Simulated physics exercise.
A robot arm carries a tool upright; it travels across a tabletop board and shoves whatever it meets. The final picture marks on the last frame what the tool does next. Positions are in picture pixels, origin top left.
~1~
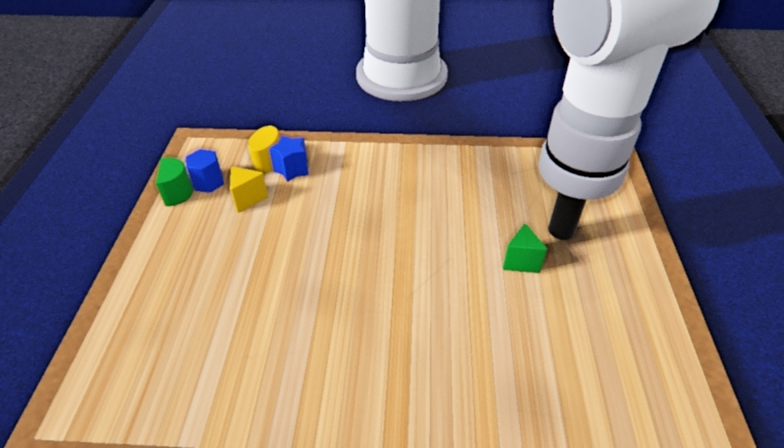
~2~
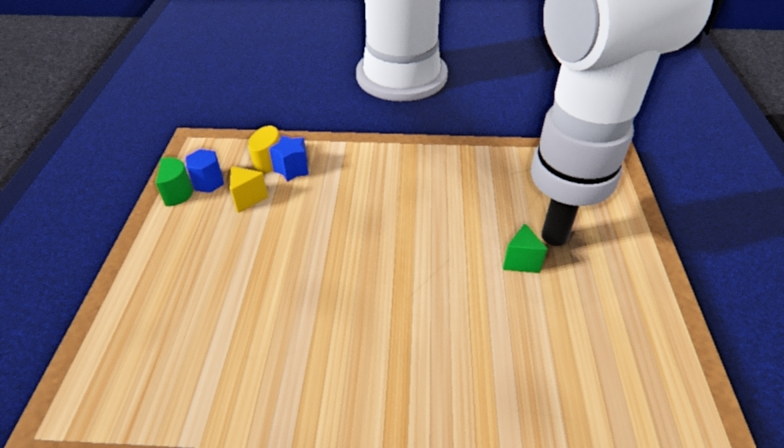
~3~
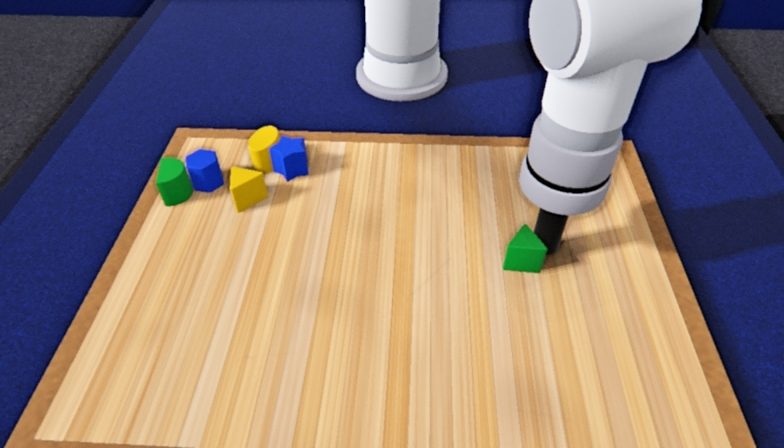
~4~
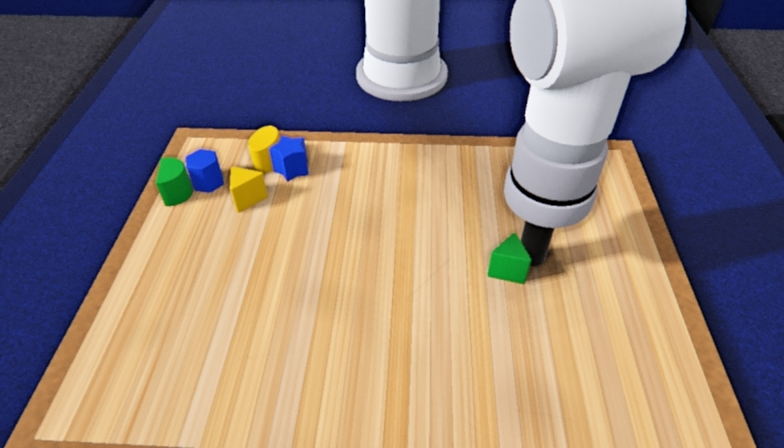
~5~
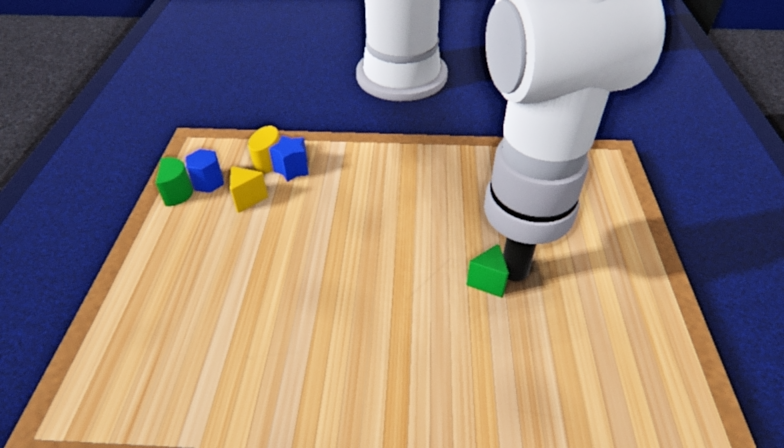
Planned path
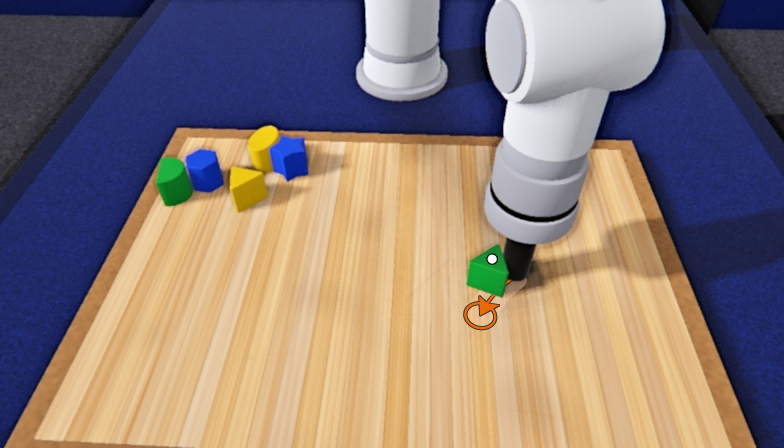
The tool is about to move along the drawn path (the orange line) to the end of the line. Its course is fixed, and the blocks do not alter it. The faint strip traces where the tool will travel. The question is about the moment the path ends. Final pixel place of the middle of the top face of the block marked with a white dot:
It comes to (466, 268).
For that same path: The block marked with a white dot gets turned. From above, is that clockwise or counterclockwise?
Direction: Clockwise.
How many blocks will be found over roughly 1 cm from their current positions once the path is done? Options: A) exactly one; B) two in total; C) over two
I'll go with A - exactly one.
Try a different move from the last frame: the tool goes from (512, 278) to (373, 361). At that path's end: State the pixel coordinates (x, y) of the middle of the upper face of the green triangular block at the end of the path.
Its top centre lands on (434, 274).
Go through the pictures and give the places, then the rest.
Tip of the tool (561, 231), middles of tops, green triangular block (527, 239), in the first picture.
Tool (554, 237), nothing pushed, in the second picture.
Tool (545, 245), nothing pushed, in the third picture.
Tool (531, 256), green triangular block (513, 248), in the fourth picture.
Tool (514, 271), green triangular block (492, 259), in the fifth picture.
The line goes from (512, 278) through (494, 295) to (480, 315); the dot is on the green triangular block.
On the path given first. Halfway along, tool (495, 287); green triangular block (471, 267), turned 20° clockwise.
At the end, tool (482, 308); green triangular block (466, 268), turned 35° clockwise.
